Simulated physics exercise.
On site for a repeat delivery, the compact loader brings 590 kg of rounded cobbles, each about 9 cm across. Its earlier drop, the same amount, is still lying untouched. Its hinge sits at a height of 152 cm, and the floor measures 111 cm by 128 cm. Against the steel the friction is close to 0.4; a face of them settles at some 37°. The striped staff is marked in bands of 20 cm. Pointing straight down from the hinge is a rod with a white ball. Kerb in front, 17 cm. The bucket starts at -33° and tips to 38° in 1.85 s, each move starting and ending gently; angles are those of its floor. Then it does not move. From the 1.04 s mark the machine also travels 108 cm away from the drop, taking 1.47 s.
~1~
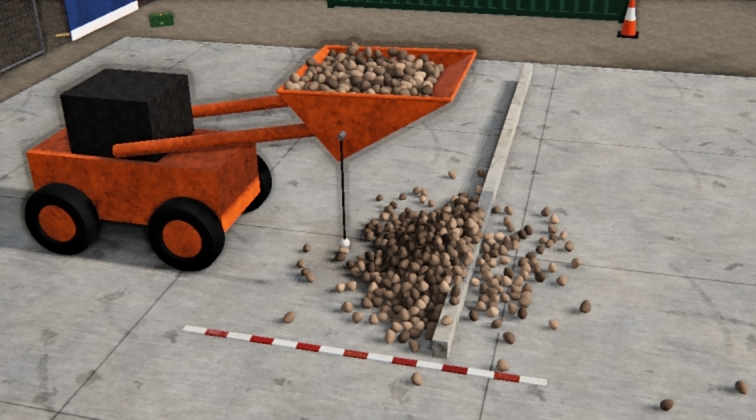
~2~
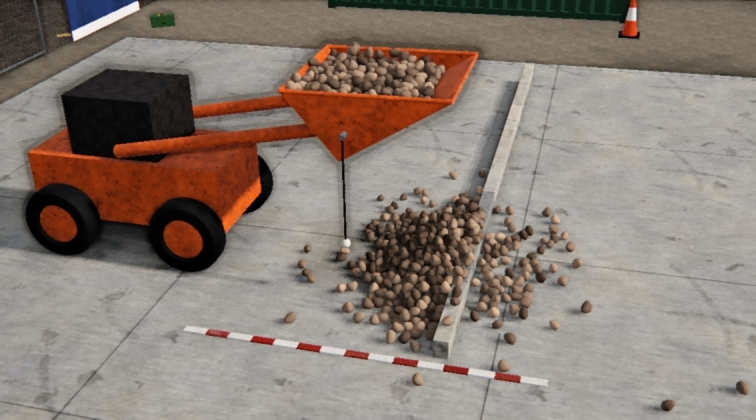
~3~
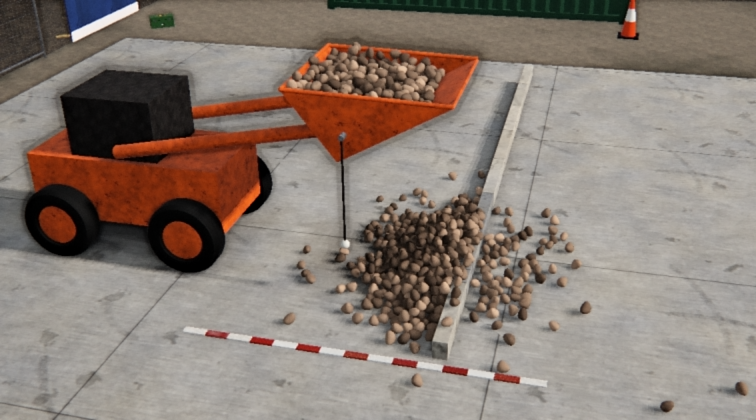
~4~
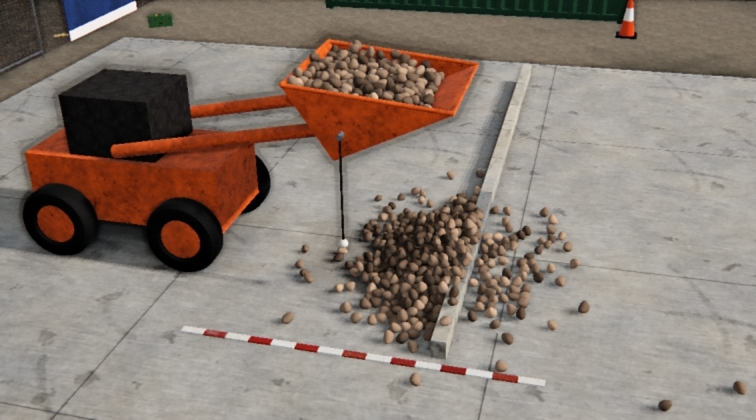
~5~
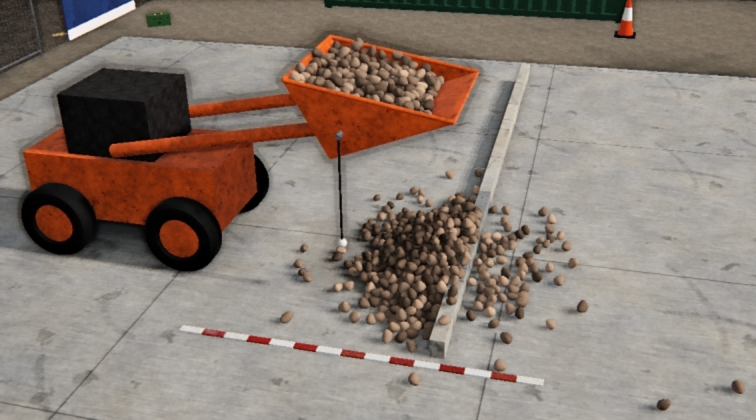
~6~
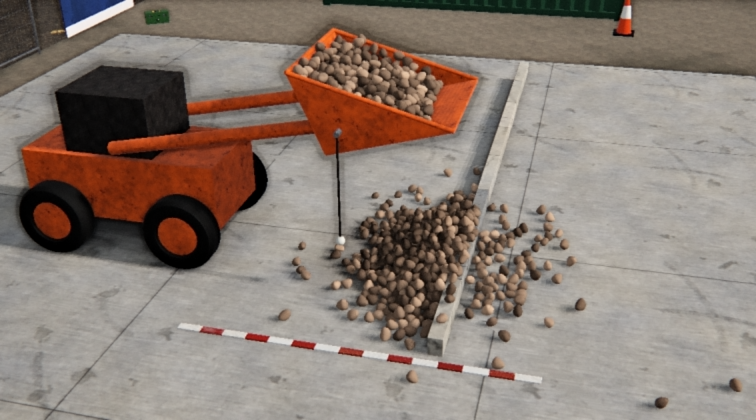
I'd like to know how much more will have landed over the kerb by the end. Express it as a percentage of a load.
Roughly 14 in every hundred.
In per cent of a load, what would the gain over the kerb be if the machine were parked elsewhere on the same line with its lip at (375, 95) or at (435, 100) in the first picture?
Roughly 0 and 5 percent, in that order.
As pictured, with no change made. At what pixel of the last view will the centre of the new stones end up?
(397, 244).
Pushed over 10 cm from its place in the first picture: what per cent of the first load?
Close to 15 in a hundred of them.
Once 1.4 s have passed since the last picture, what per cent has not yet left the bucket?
I'd say about 15 per cent.
Then, 0.8 s after the last picture the floor is at 27°; in per cent of one load, 96 in the bucket, 90 on this side of the kerb, 13 over the kerb; the foremost stones are at (592, 298).
Then, 1.4 s after the last picture the floor is at 38°; in per cent of one load, 14 in the bucket, 164 on this side of the kerb, 22 over the kerb; the foremost stones are at (592, 298).
Then, 2.4 s after the last picture the floor is at 38°; in per cent of one load, 0 in the bucket, 173 on this side of the kerb, 27 over the kerb; the foremost stones are at (599, 293).
Then, 5.1 s after the last picture the floor is at 38°; in per cent of one load, 0 in the bucket, 173 on this side of the kerb, 27 over the kerb; the foremost stones are at (599, 293). Net gain over the kerb, 14.
